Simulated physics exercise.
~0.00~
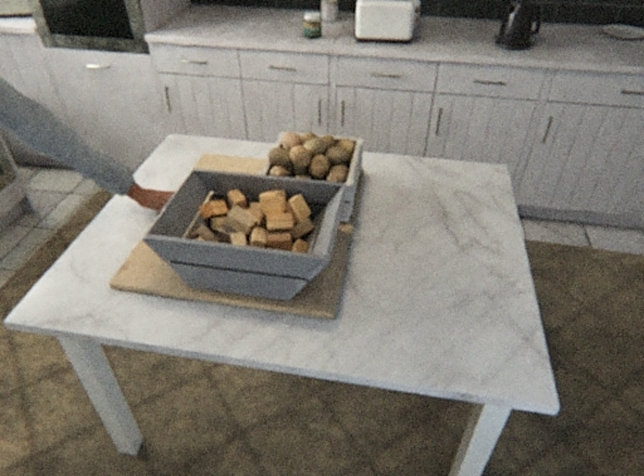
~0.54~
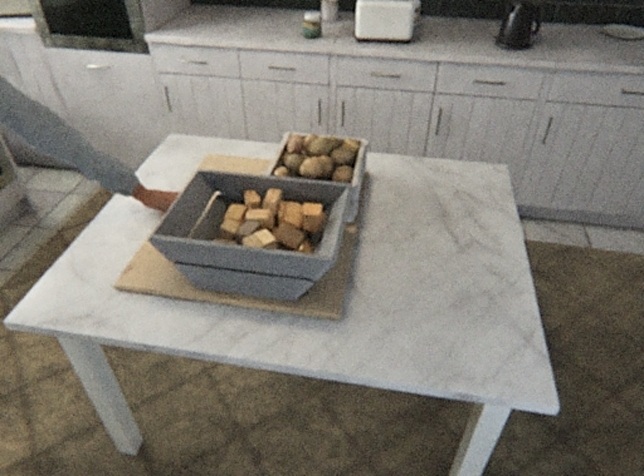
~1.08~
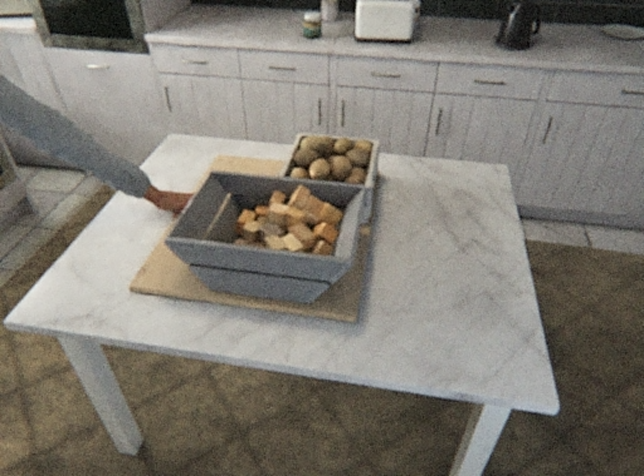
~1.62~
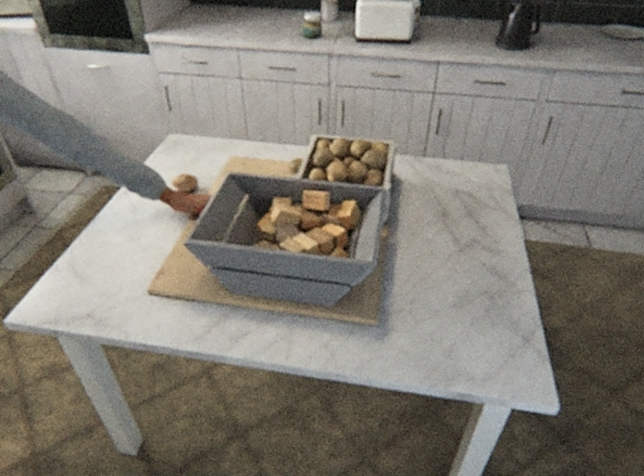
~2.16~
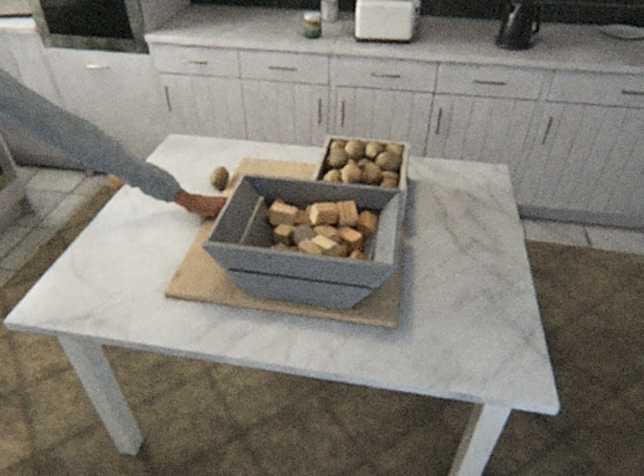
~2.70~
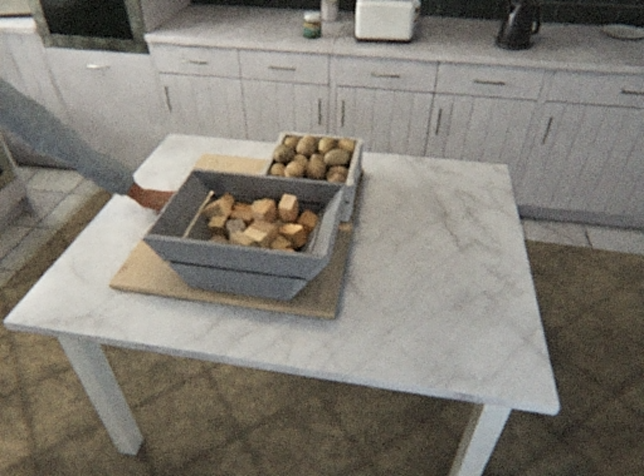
We see a hand slide a board carrying a grey tote of wooden blocks and a white tote of potatoes rightward across a marble-topped table; a potato appears on the tabletop to the left, and finally the board is back at the left with both totes still well filled.
